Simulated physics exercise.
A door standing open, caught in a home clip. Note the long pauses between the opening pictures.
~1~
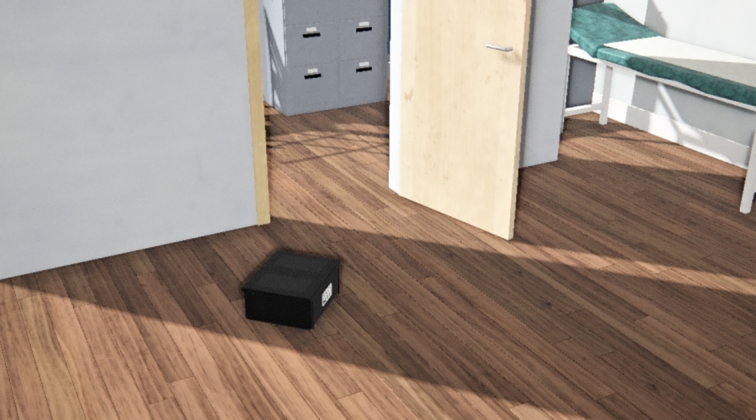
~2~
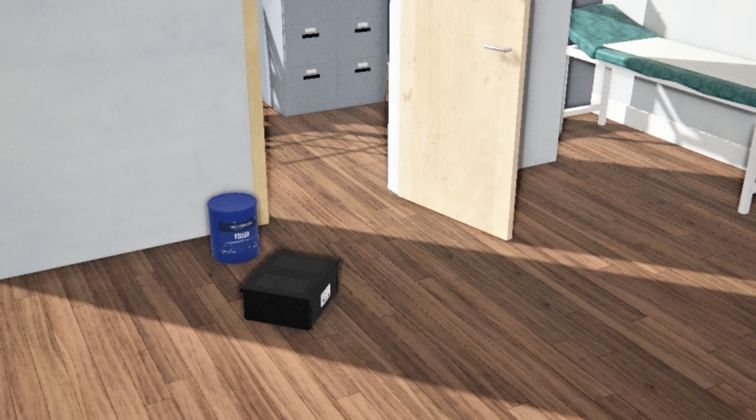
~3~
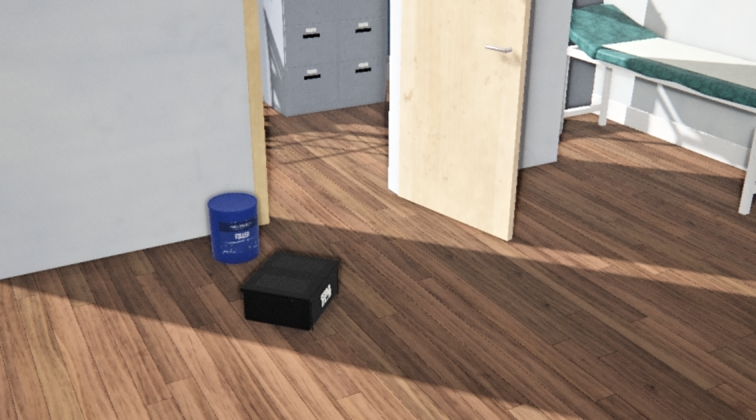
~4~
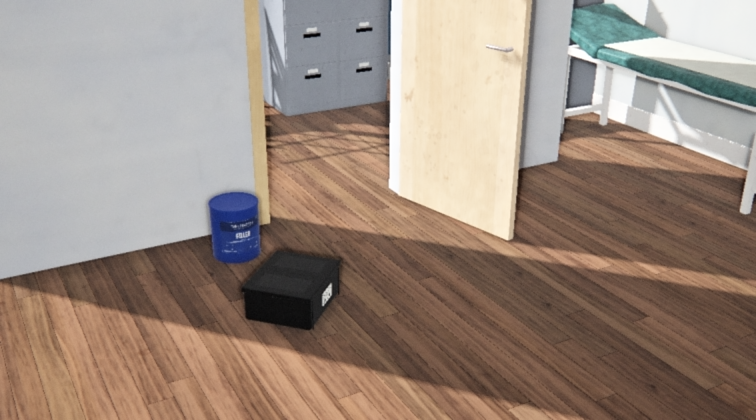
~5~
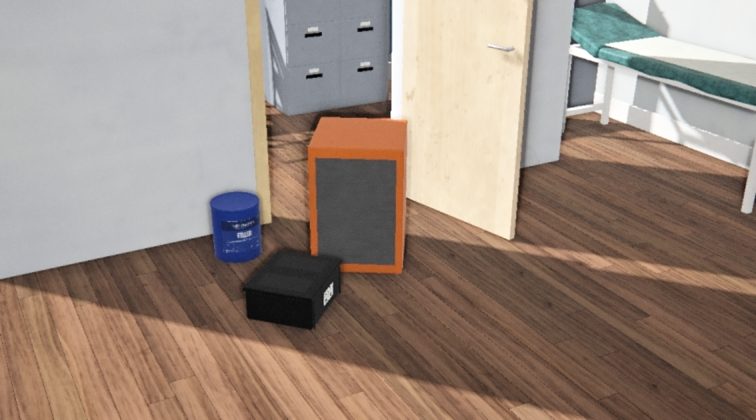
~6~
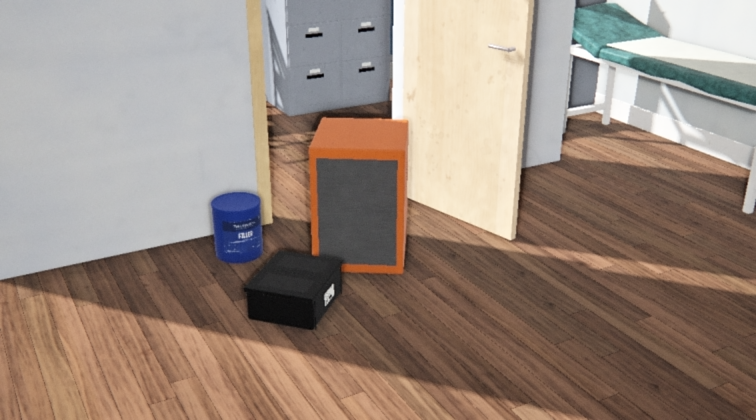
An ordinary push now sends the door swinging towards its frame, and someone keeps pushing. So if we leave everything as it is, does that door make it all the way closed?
It doesn't.
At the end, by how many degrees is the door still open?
The answer is roughly 60°.
Then, 0.60 s on from there, door at 94°.
Then, 1.00 s on from there, door at 79°.
Then, 1.30 s on from there, door at 66°.
In the end, door at 62°; all 3 unmoved. At the end, from the last picture's camera, orange appliance near (360, 194).
